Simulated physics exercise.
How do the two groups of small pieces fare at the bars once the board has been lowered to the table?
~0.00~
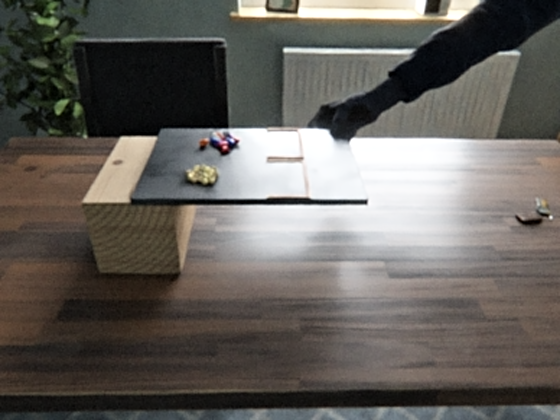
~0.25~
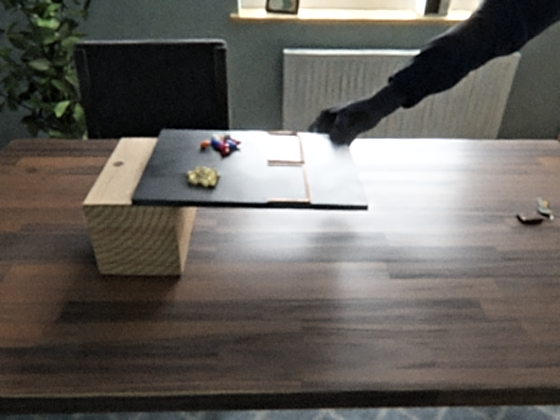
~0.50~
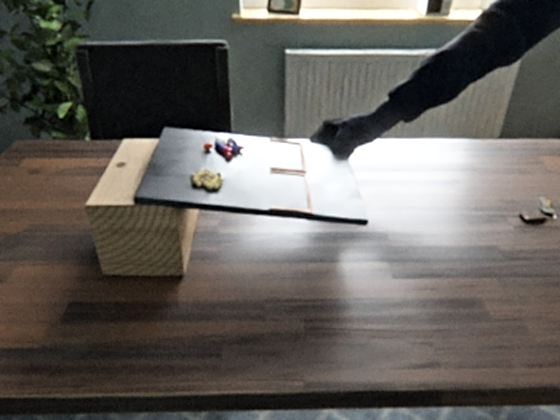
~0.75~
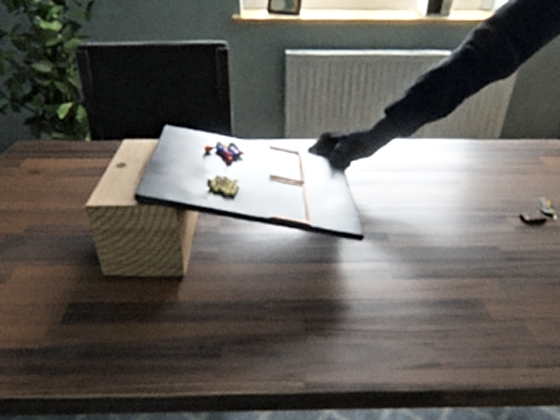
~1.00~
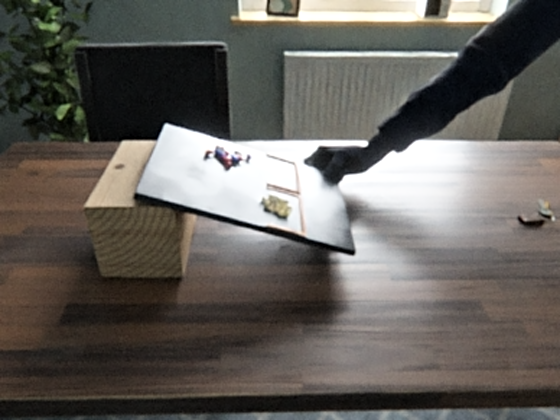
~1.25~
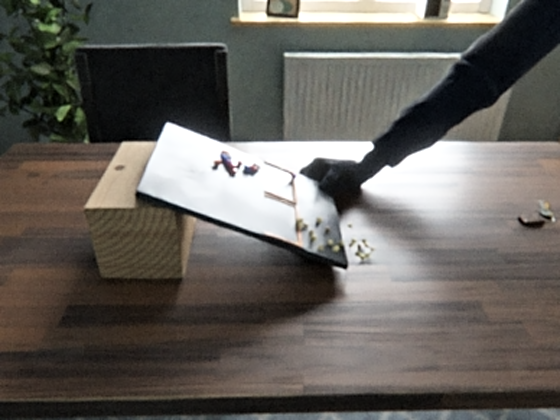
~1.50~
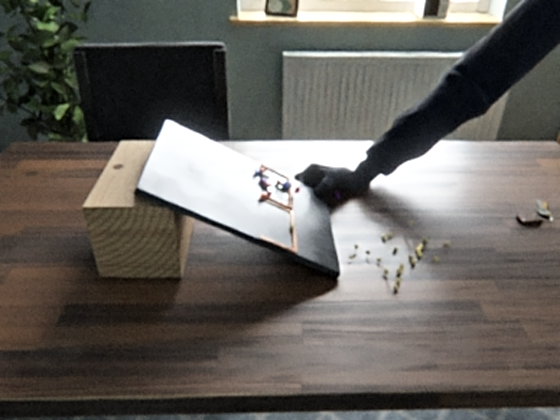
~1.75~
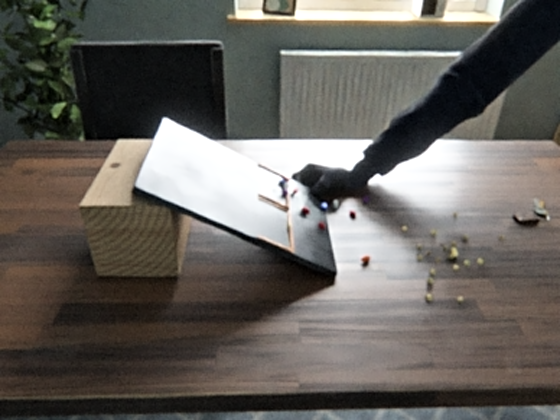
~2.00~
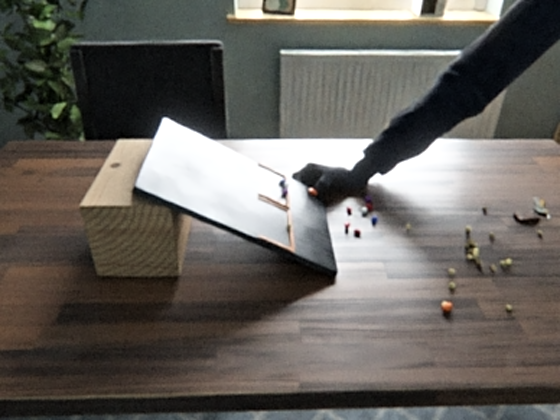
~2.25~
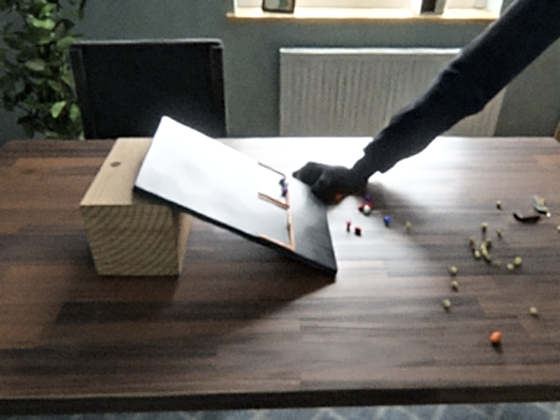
Both groups carry on beyond their bars. Nearly all of the yellowish pieces in front and most of the red and blue ones behind go past and end up on the table.
